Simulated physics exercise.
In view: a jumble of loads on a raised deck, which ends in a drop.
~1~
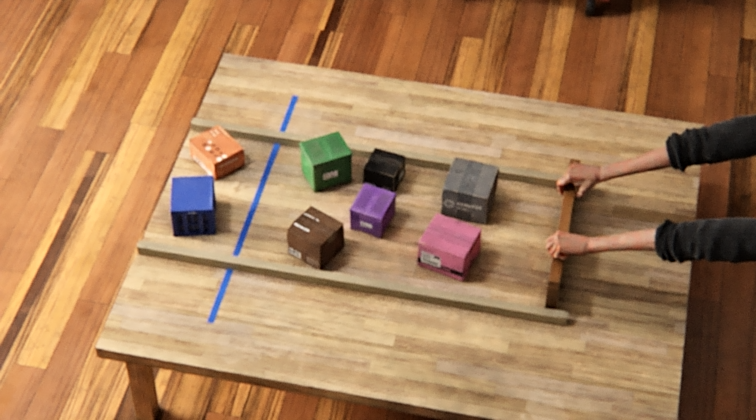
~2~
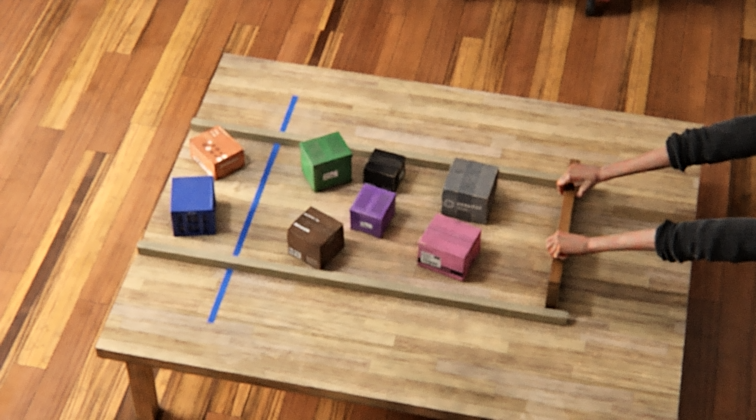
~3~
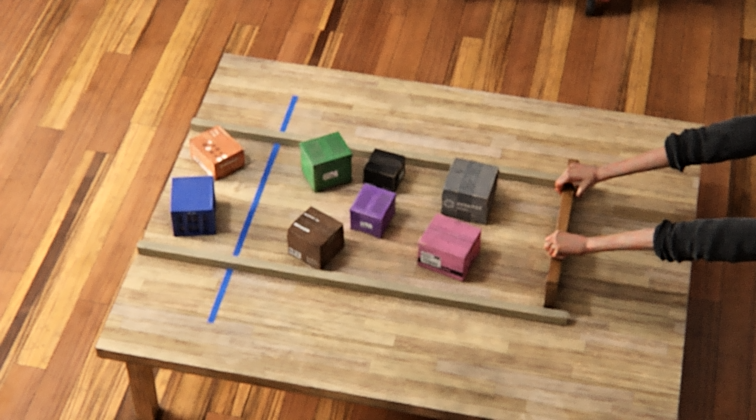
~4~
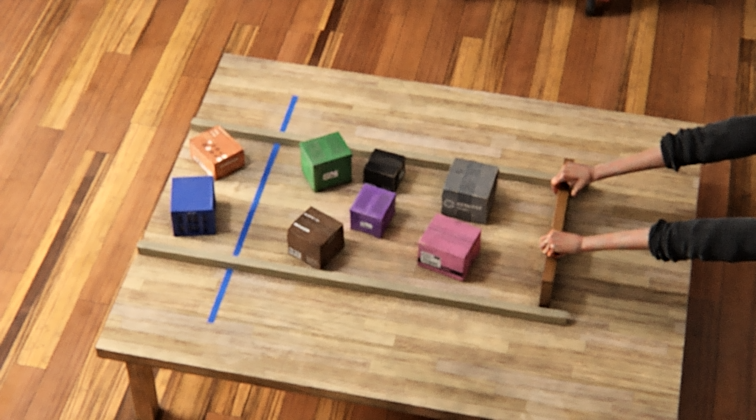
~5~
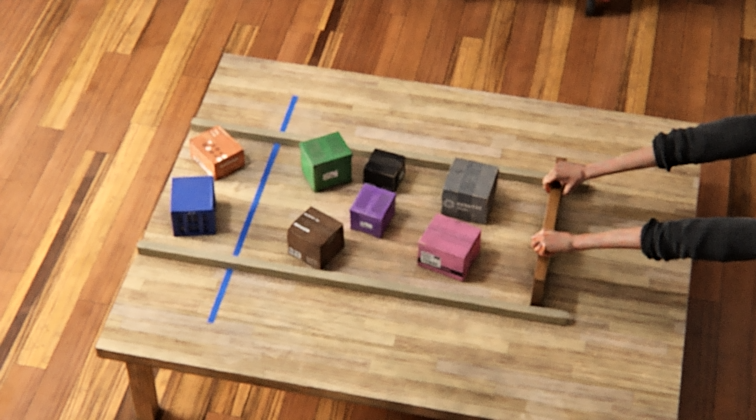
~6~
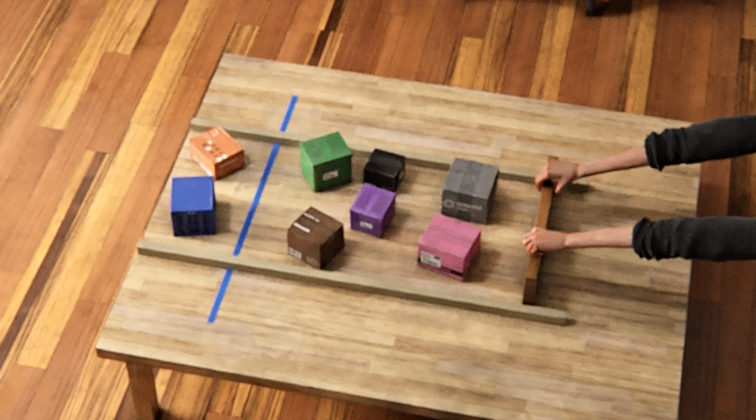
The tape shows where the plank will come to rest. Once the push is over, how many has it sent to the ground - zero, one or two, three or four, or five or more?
Once it is over, it has sent three or four to the ground.
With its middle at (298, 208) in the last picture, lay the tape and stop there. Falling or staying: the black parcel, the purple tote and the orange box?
Black parcel stays put, purple tote stays put, orange box goes down.
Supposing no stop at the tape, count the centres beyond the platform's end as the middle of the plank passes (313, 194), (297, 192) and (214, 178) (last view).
Counts by place: 0 / 1 / 6.
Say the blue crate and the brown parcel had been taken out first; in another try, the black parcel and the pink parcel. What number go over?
I'd say 2 the first time and 1 the second time.
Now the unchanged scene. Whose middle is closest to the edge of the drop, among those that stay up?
The brown parcel, it is.
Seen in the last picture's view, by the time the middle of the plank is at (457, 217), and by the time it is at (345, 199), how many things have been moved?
It comes to 2 for the first spot, 7 for the other.
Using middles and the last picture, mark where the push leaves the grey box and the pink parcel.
Final positions: Near (243, 156); near (219, 214).
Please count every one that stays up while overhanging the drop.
Result: 0.
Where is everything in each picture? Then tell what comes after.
Orange box (217, 153); blue crate (194, 206); green tote (326, 162); plank (563, 234); tape (256, 201), in the first frame.
Blue crate (194, 206); purple tote (373, 211), in the second frame.
Green tote (326, 162); black parcel (384, 171), in the third frame.
Orange box (217, 153); grey box (470, 191), in the fourth frame.
Blue crate (194, 206); plank (549, 232), in the fifth frame.
Orange box (217, 153); blue crate (194, 206); green tote (326, 162); plank (541, 231); tape (256, 201), in the sixth frame.
Early on, none off yet; orange box at rest near (217, 153); blue crate at rest near (194, 206); green tote at rest near (326, 162).
Finally, the number that fall off is three or four; lost, green tote, blue crate and orange box.
